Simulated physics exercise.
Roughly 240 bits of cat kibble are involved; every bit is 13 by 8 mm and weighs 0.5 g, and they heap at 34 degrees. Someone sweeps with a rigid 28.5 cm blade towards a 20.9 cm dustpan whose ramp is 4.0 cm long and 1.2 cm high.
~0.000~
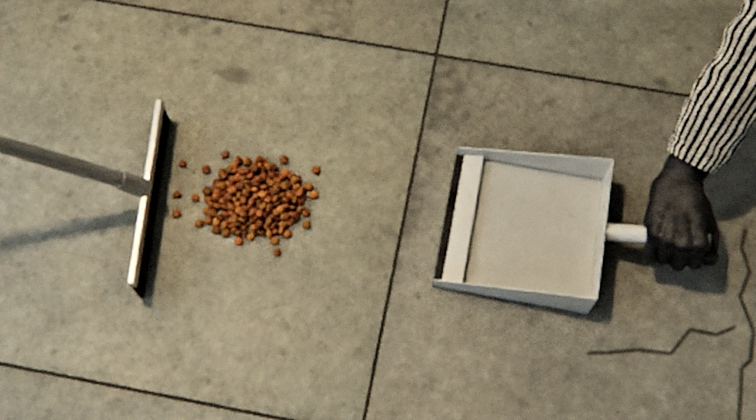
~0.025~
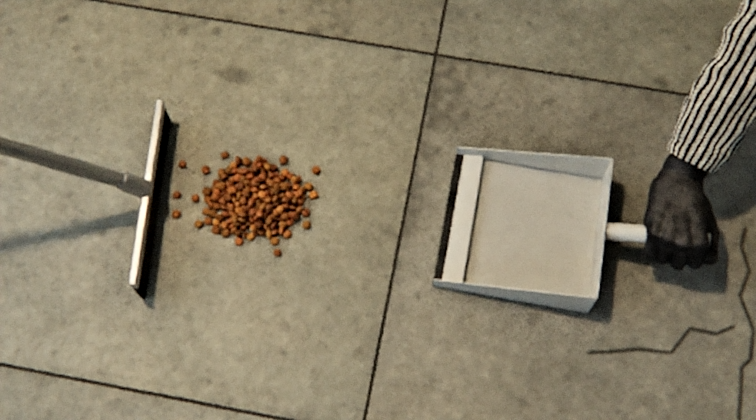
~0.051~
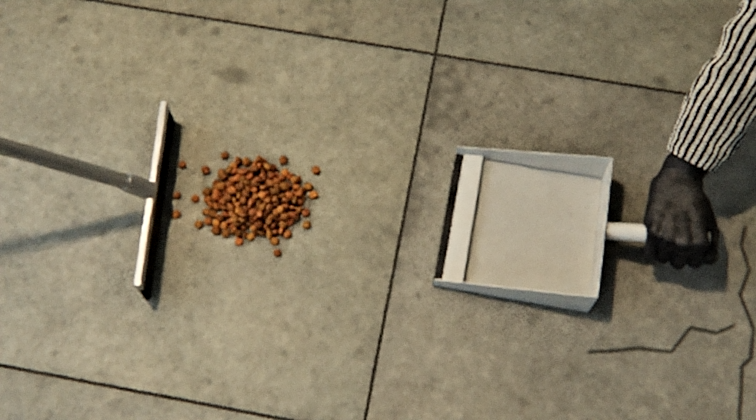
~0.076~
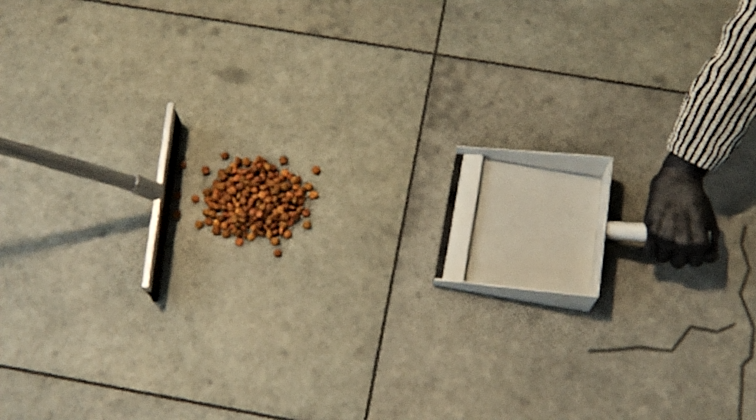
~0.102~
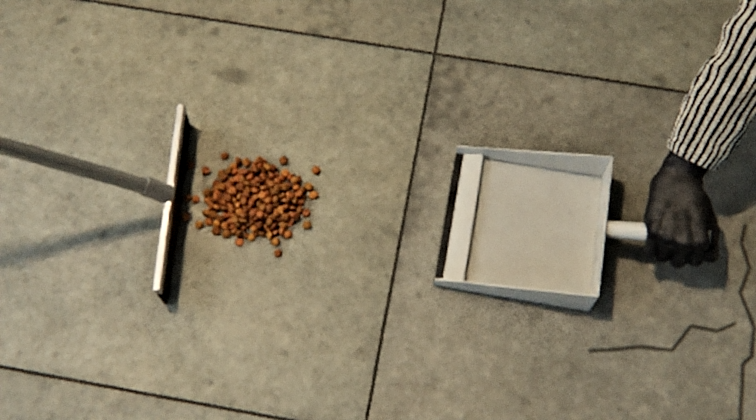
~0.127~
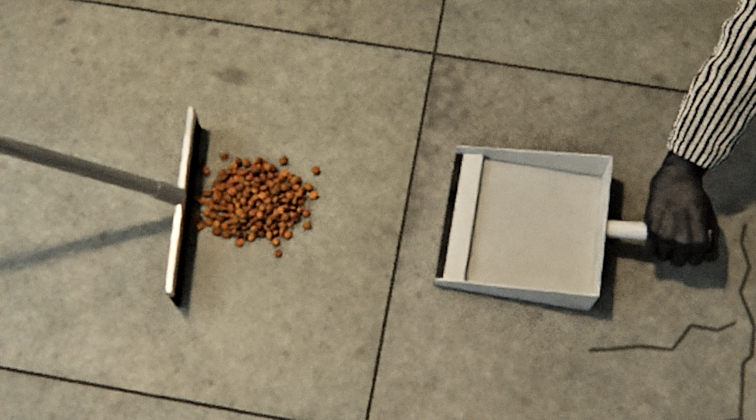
A dark hand in a black-and-white striped sleeve holds the handle of a pale dustpan at the right of a grey, cracked concrete floor with dark joint lines, seen from above. Reddish-brown kibble lies heaped left of centre, with a long-handled, straight-bladed sweeper further left. The blade slides slowly rightward until it meets the heap's left edge, nudging a few pieces, while hand, pan and camera stay still.
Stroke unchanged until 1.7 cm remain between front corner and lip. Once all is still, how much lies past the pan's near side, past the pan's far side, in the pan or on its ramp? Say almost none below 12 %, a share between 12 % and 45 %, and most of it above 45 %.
My prediction: Near side: A small minority, far side: A small minority, pan: A sizeable minority.
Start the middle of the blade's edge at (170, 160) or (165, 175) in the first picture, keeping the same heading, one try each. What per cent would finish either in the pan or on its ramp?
Estimates: 40 percent and 40 percent.
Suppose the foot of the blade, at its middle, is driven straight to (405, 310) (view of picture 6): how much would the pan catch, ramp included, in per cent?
Close to 5 in a hundred.
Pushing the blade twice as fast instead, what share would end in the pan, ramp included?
Some 50 %.
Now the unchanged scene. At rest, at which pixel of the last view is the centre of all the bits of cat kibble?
Centre at rest, approx.: (437, 218) px.
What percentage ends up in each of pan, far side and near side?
Near 5, far 5, pan 25, all in per cent.
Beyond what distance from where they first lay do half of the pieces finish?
Median shift: Approx. 28 cm.
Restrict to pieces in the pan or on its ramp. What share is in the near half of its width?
Share: Approx. 70 %.
After 0.38 s, middle of the blade 21 cm from the lip; 0 % over the lip, far side 0 %, near side 5 %.
After 0.55 s, middle of the blade 9 cm from the lip; 0 % over the lip, far side 5 %, near side 5 %.
After 0.84 s, middle of the blade 4 cm from the lip; 25 % over the lip, far side 5 %, near side 5 %.
By 1.2 s all is still; near side 5 %, far side 5 %, pan 25 %, in front of the lip or behind the blade 65 %.
